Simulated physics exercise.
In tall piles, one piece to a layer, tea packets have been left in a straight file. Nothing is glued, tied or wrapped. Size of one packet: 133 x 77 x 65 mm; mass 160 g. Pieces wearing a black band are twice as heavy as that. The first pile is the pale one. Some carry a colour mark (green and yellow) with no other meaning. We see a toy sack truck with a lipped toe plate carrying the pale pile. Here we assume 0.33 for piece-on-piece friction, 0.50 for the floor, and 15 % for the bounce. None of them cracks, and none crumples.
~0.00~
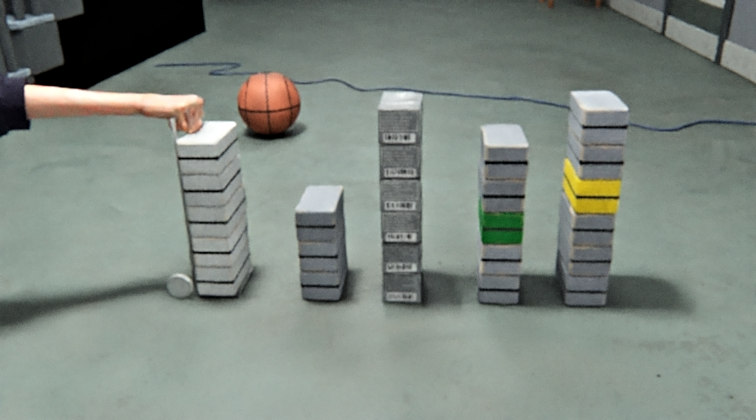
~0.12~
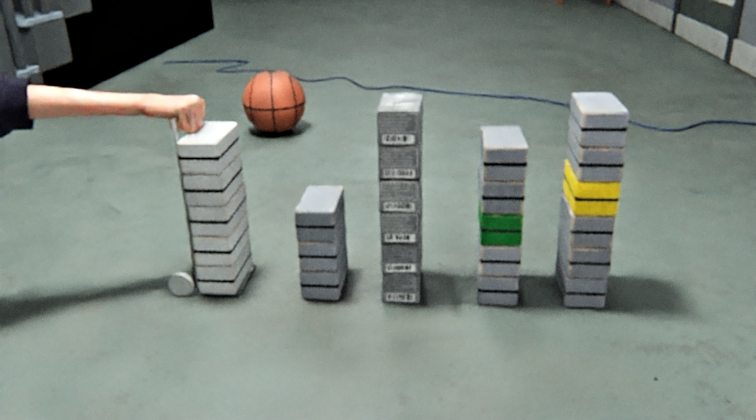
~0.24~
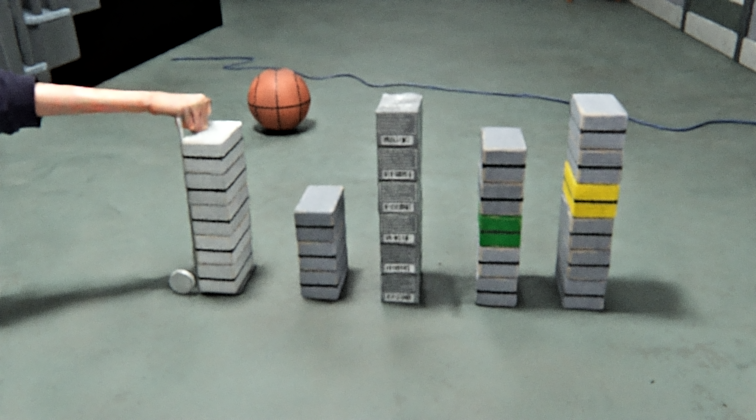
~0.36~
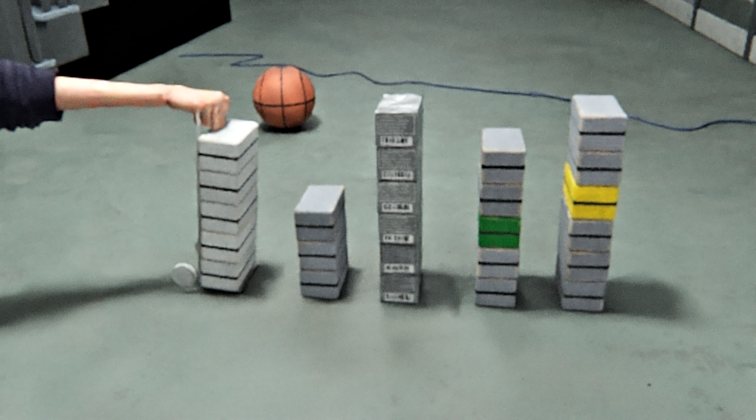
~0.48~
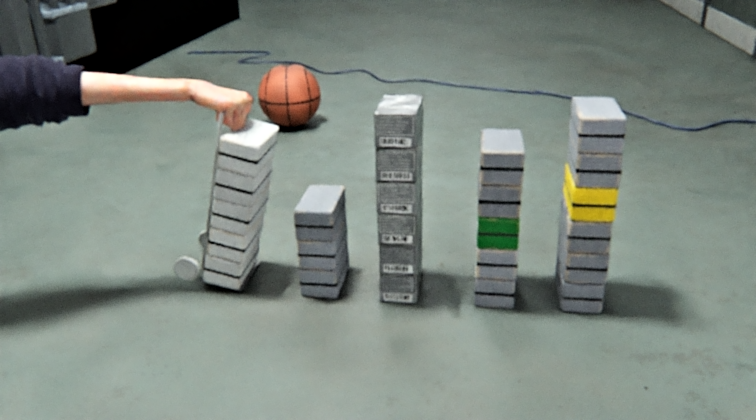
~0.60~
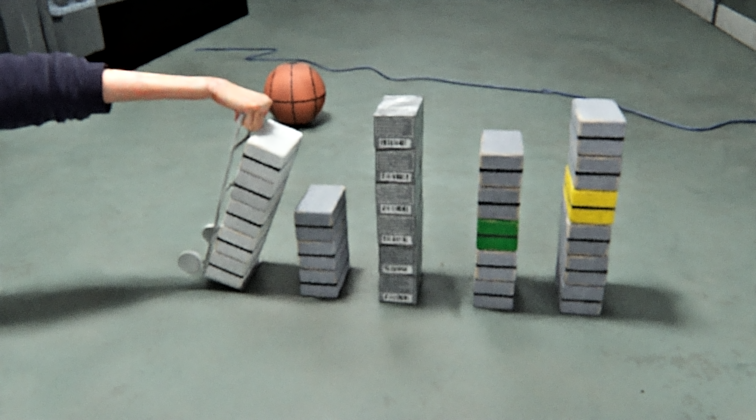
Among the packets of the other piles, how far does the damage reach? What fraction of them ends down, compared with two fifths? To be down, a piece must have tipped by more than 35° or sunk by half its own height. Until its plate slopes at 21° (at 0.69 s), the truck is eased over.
The fraction down is larger than two fifths.
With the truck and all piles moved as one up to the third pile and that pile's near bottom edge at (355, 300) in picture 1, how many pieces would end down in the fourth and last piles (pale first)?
That would give fourth 4, last 6.
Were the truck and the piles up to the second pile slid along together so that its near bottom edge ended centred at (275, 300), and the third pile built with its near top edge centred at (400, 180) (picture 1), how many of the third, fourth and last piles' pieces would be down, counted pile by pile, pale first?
Down by pile: Third 1, fourth 0, last 0.
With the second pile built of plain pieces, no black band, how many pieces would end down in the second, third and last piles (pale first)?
Down at the end: Second pile 3, third pile 6, last pile 6.
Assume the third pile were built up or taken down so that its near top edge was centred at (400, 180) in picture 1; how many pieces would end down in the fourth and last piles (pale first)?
You'd get fourth 4 and last 6.
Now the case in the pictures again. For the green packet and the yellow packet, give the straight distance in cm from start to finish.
Distance from start in cm - green 16, yellow 44.
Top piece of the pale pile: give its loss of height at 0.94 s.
The top piece is some 6 centimetres lower than at the start.
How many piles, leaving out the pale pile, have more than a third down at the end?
The answer is 4.
After 0.94 s, 5 of the pale pile down; none of the 20 other packets down, 5 disturbed.
After 1.42 s, 5 of the pale pile down; 2 of the 20 other packets down; green packet leaning 6°.
After 1.98 s, 5 of the pale pile down; 13 of the 20 other packets down; green packet leaning 36°, 26 mm lower; yellow packet leaning 30°.
After 2.26 s, 5 of the pale pile down; 19 of the 20 other packets down; yellow packet on its side; green packet leaning 50°, 50 mm lower.
At rest (3.4 s), 5 of the pale pile down; 19 of the 20 other packets down; yellow packet upside down; green packet leaning 48°, 52 mm lower. That is 95 per cent. As the last picture would show them, middles, green packet near (579, 249).
